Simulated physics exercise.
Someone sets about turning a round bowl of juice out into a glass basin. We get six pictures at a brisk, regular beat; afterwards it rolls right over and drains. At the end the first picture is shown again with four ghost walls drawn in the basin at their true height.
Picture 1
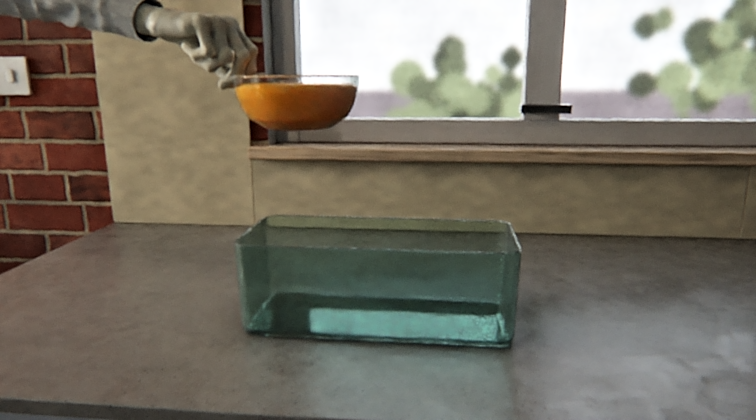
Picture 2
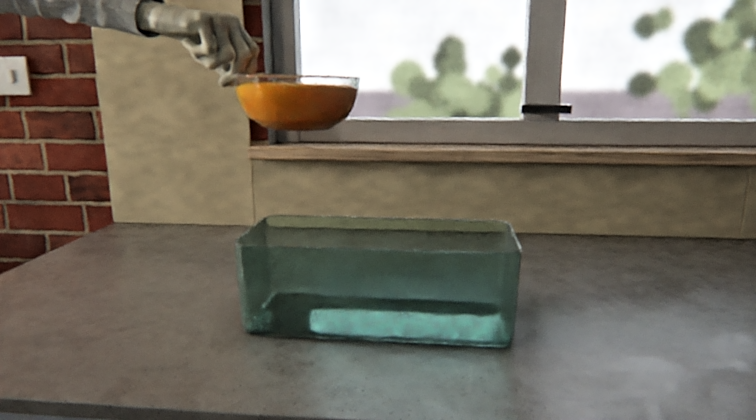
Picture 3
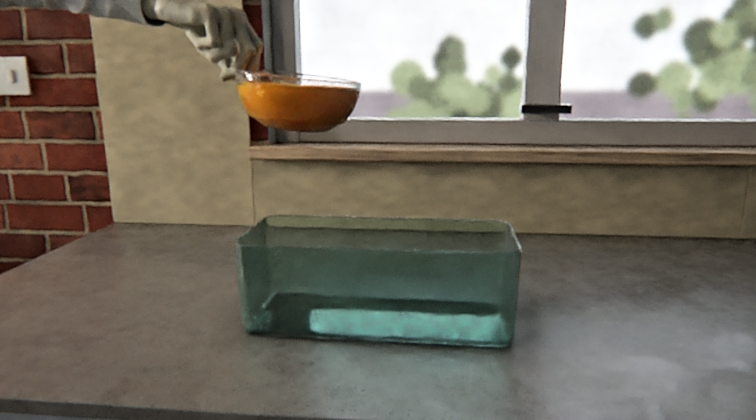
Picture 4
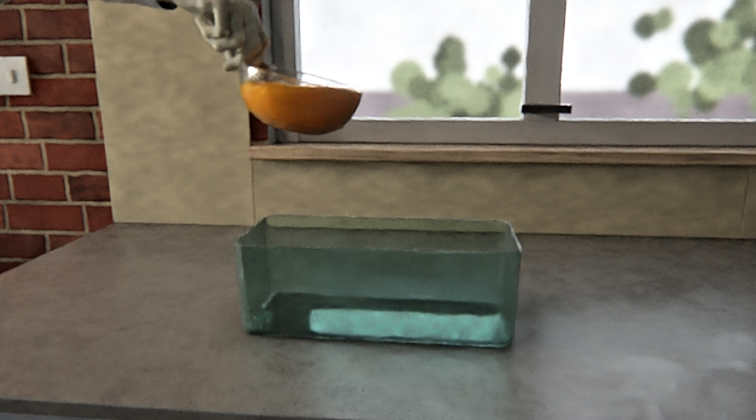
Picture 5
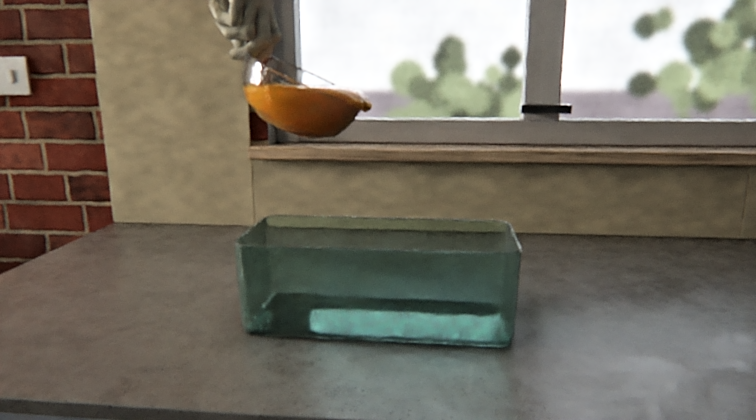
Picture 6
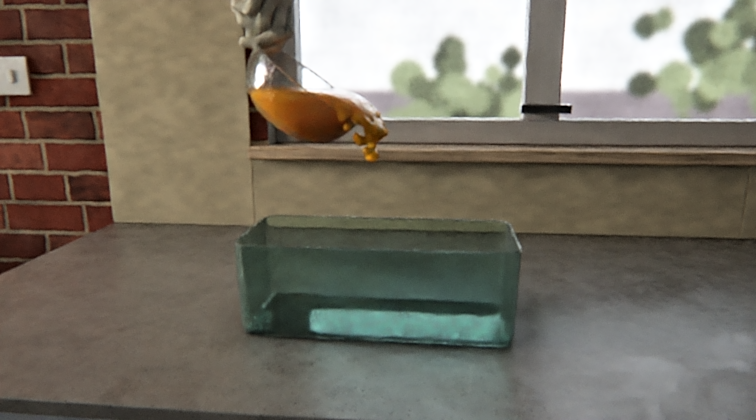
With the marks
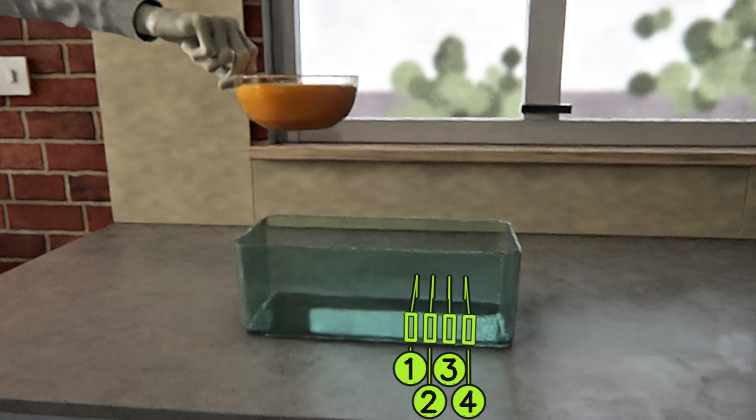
To begin with, a gloved-looking hand holds a round glass bowl of orange juice level above a clear, greenish glass basin on a grey counter. The hand then tilts the bowl gradually to the right, and juice slips over the lip, dropping in a short, uneven stream.
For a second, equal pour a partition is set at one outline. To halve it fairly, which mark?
Slot 1.
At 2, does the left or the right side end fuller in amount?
The left side.
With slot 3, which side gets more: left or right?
The left one.
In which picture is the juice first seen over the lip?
In picture 5.
On the marked copy, 1 at (410, 347); 2 at (429, 348); 3 at (448, 349); 4 at (468, 350).
If 1 is chosen, about 52 % ends left of the wall and 47 % right of it.
If 2 is chosen, about 76 % ends left of the wall and 22 % right of it.
If 3 is chosen, about 88 % ends left of the wall and 10 % right of it.
If 4 is chosen, about 83 % ends left of the wall and 15 % right of it.
